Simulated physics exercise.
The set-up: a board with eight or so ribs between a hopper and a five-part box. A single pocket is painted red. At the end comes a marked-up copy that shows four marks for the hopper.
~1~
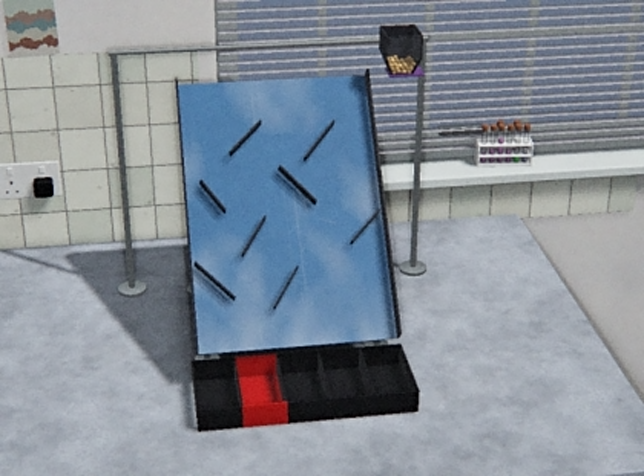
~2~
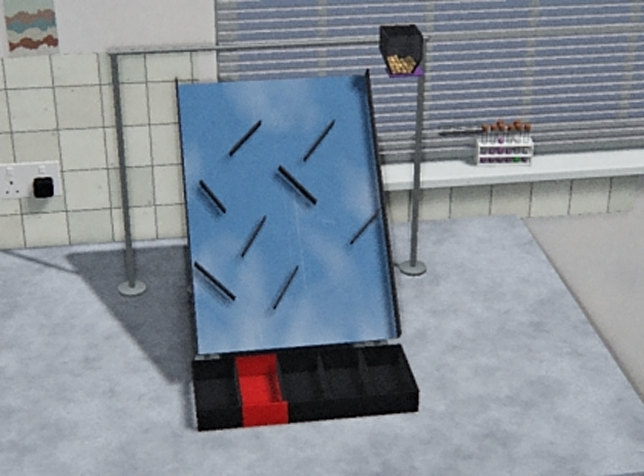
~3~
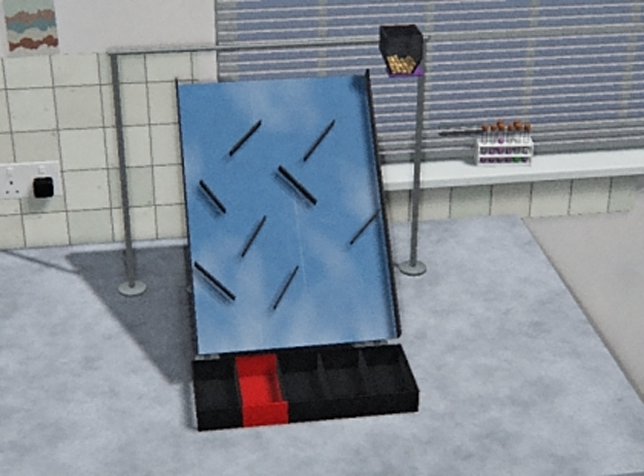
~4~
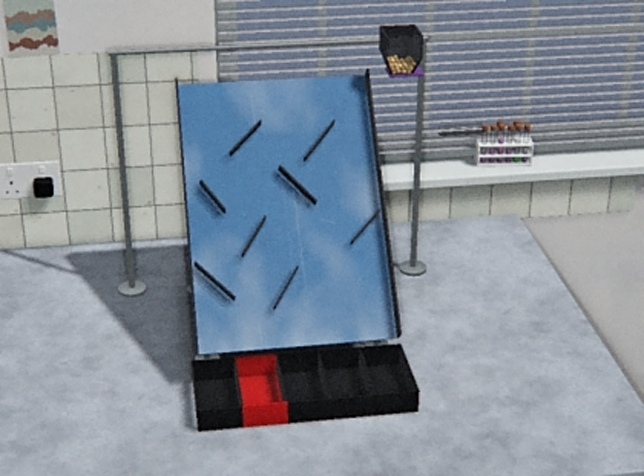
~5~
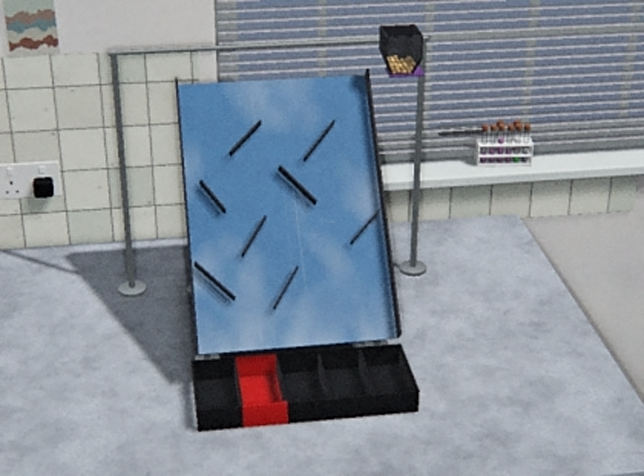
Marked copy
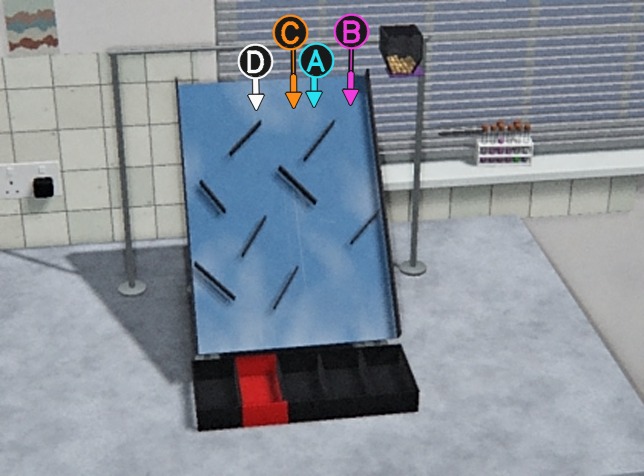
To begin with, a tilted blue board with scattered dark ribs stands on a grey table, a small dark hopper of pale pieces above its upper right corner and a five-part box at its foot, one pocket red. Nothing visibly moves after that, and the pieces stay in the hopper throughout.
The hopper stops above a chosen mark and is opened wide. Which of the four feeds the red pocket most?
Choose D.
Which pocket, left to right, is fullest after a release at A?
The fourth from the left.
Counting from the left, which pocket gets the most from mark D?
The second from the left.
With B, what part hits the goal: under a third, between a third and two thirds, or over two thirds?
Under a third.
On the marked copy, mark A meets the board at (314, 101); mark B meets the board at (350, 99); mark C meets the board at (293, 102); mark D meets the board at (256, 104).
For mark A, a stray few in the red pocket, nearly all in other pockets, a small part outside the box.
For mark B, a small part in the red pocket, most in other pockets, a small part held on the board, a stray few outside the box.
For mark C, a small part in the red pocket, most in other pockets, a small part outside the box.
For mark D, about half in the red pocket, about a third in other pockets, a small part outside the box.
